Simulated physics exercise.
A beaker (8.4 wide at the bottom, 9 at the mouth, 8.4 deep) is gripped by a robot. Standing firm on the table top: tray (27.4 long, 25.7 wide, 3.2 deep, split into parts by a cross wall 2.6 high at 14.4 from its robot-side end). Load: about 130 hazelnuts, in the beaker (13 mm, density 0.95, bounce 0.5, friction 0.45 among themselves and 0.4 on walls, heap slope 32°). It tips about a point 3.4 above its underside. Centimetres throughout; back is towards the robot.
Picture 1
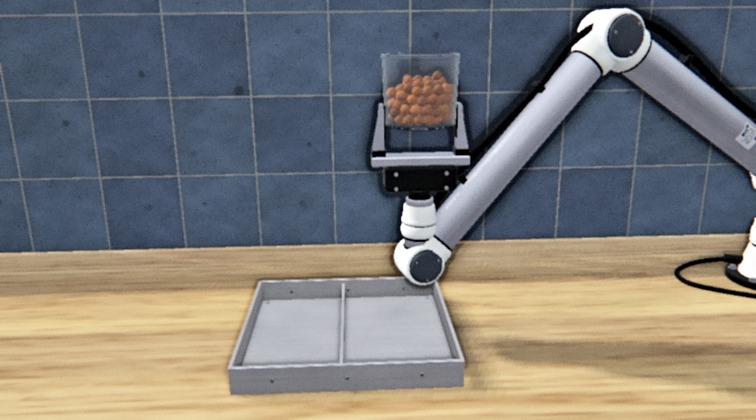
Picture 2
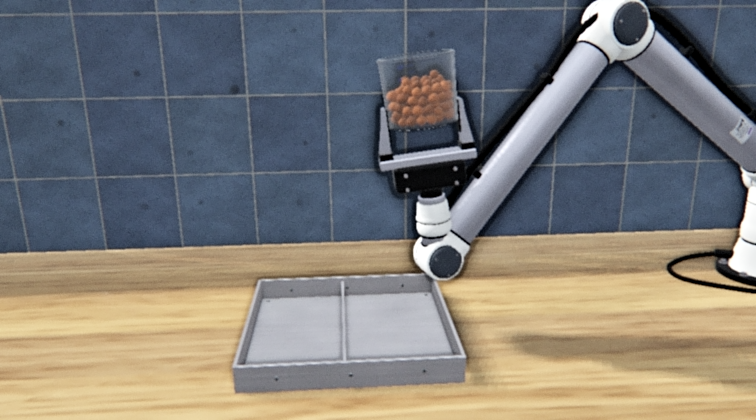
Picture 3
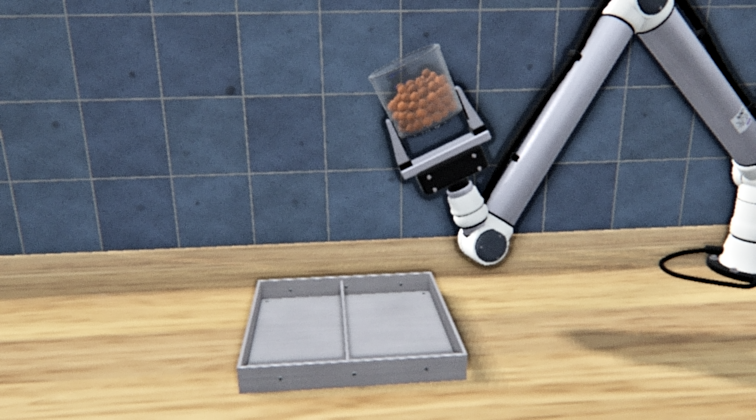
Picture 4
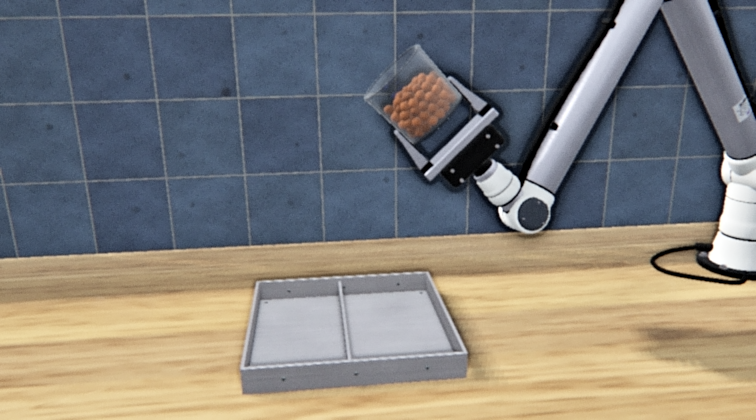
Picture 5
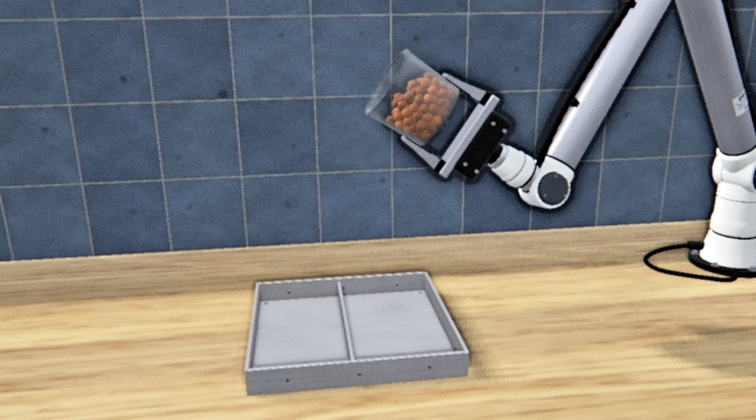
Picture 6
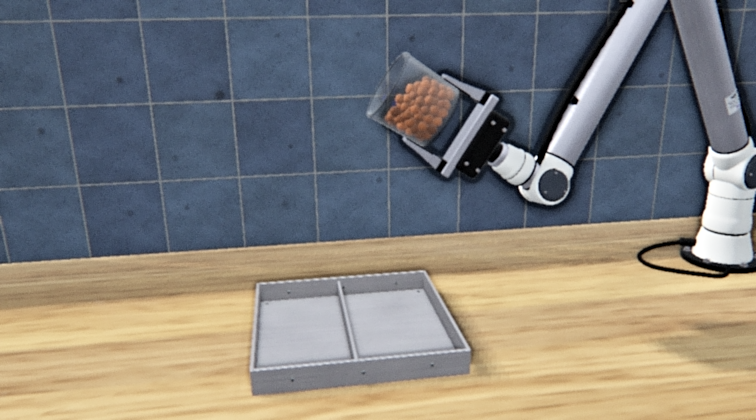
A light wooden tabletop stands before a wall of blue tiles, seen from the front and slightly above. A white and grey robot arm on the right grips a clear beaker of orange-brown hazelnuts upright above a shallow grey tray split by a divider. The arm draws back a little to the right while tilting the beaker steadily leftward to well past halfway toward horizontal, the nuts shifting inside, and the view drifts slightly.
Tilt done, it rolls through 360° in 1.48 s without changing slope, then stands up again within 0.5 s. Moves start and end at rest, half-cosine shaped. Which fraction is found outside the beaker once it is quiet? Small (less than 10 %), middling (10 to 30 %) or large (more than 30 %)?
Outside the beaker the share is small, less than 10 %.
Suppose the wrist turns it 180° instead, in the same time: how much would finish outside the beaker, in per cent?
Then about 0 per cent.
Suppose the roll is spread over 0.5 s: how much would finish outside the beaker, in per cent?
In that case some 0 per cent.
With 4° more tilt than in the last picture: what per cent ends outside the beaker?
About 0 per cent.
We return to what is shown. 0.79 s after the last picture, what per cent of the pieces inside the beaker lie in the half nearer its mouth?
Roughly 25 per cent.
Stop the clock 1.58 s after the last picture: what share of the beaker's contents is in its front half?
About 60 per cent.
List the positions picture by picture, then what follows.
Beaker middle at (420, 91), upright; upper third of the load around (420, 89), from x 390 to 450, top at y 75; 132 in the beaker, in the first frame.
Beaker middle at (420, 91), tipped 7°; upper third of the load around (425, 88), from x 390 to 450, top at y 75, in the second frame.
Beaker middle at (417, 93), tipped 24°; upper third of the load around (424, 89), from x 395 to 455, top at y 75, in the third frame.
Beaker middle at (414, 97), tipped 44°; upper third of the load around (426, 90), from x 390 to 450, top at y 75, in the fourth frame.
Beaker middle at (414, 100), tipped 56°; upper third of the load around (427, 92), from x 390 to 450, top at y 80, in the fifth frame.
Beaker middle at (414, 102), tipped 57°; upper third of the load around (426, 94), from x 390 to 450, top at y 80; 132 in the beaker, in the sixth frame.
Then, 0.79 s later, tipped 57°, highest piece 37 above the table; 132 in the beaker.
Then, 1.58 s later, tipped 51°, highest piece 37 above the table; 132 in the beaker.
Then, 2.18 s later, upright, highest piece 37 above the table; 132 in the beaker.
Then, 2.88 s later, upright, highest piece 37 above the table; 132 in the beaker.
At rest, 132 in the beaker. That is 0 % outside the beaker.
